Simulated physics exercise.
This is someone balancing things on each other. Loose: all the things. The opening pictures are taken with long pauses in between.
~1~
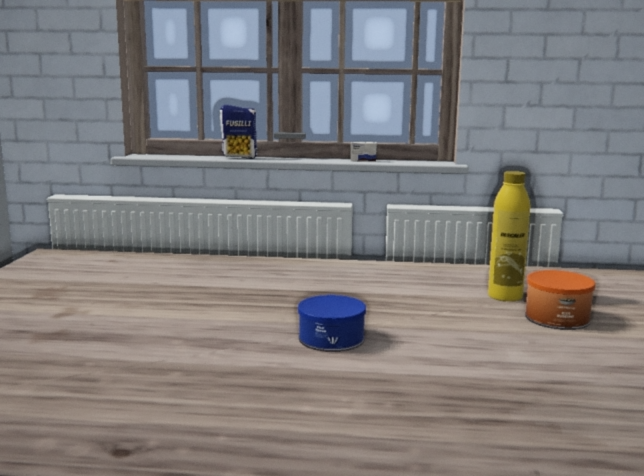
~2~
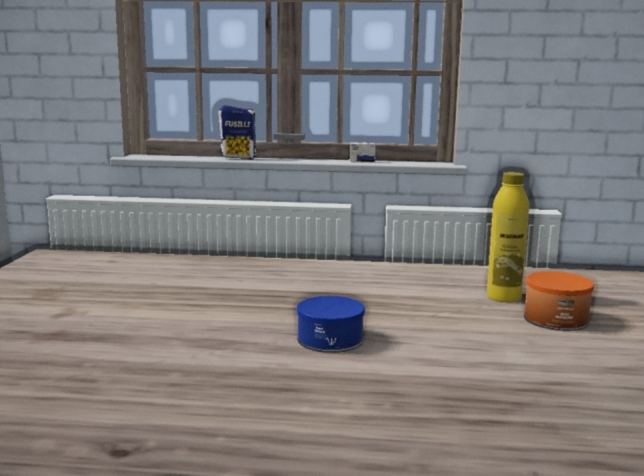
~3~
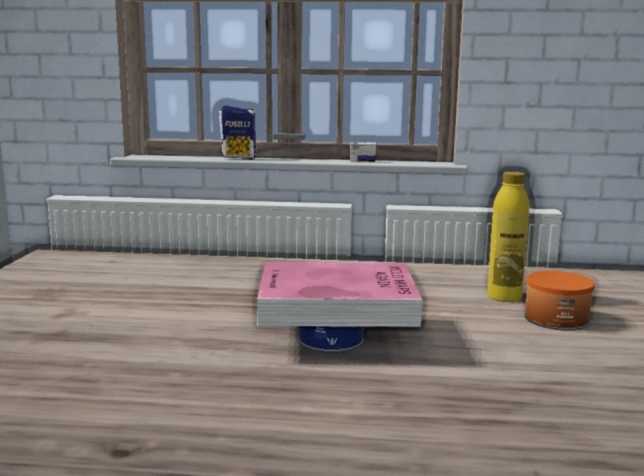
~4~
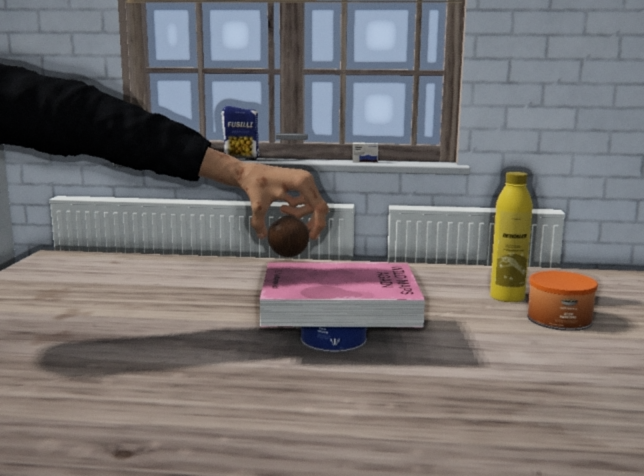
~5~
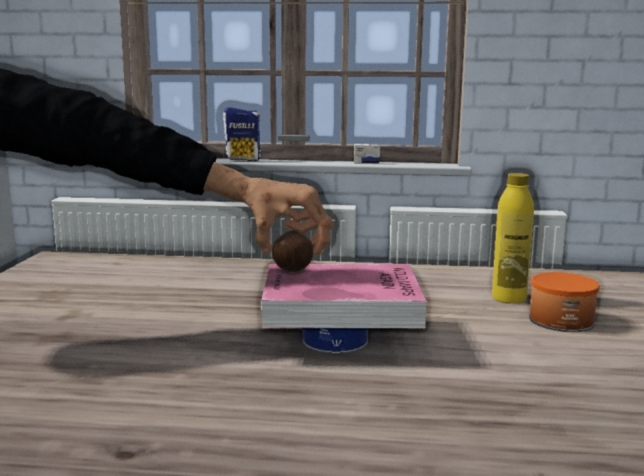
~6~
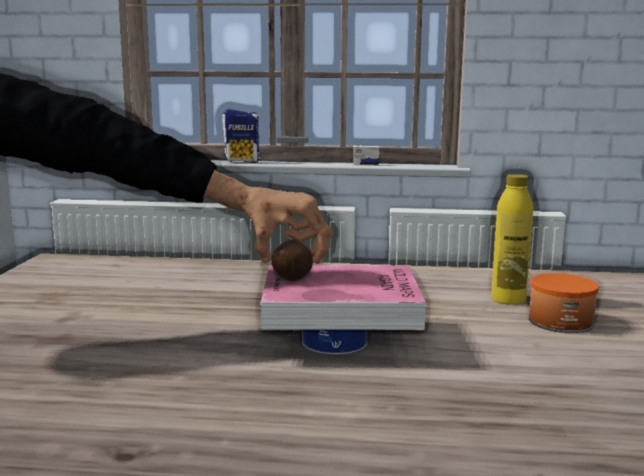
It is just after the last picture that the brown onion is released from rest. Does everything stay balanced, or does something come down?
The balance works.
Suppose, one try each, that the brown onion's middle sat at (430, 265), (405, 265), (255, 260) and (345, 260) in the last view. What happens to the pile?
Attempt one, the pile falls over; attempt two, it survives; attempt three, it falls over; attempt four, it survives.
Then, 0.90 s past the last view, nothing moves.
Then, 2.00 s past the last view, brown onion resting near (293, 261).
Finally, all 5 still in place. Final places as the last picture's camera would see them, brown onion near (293, 261). The pile stays up.
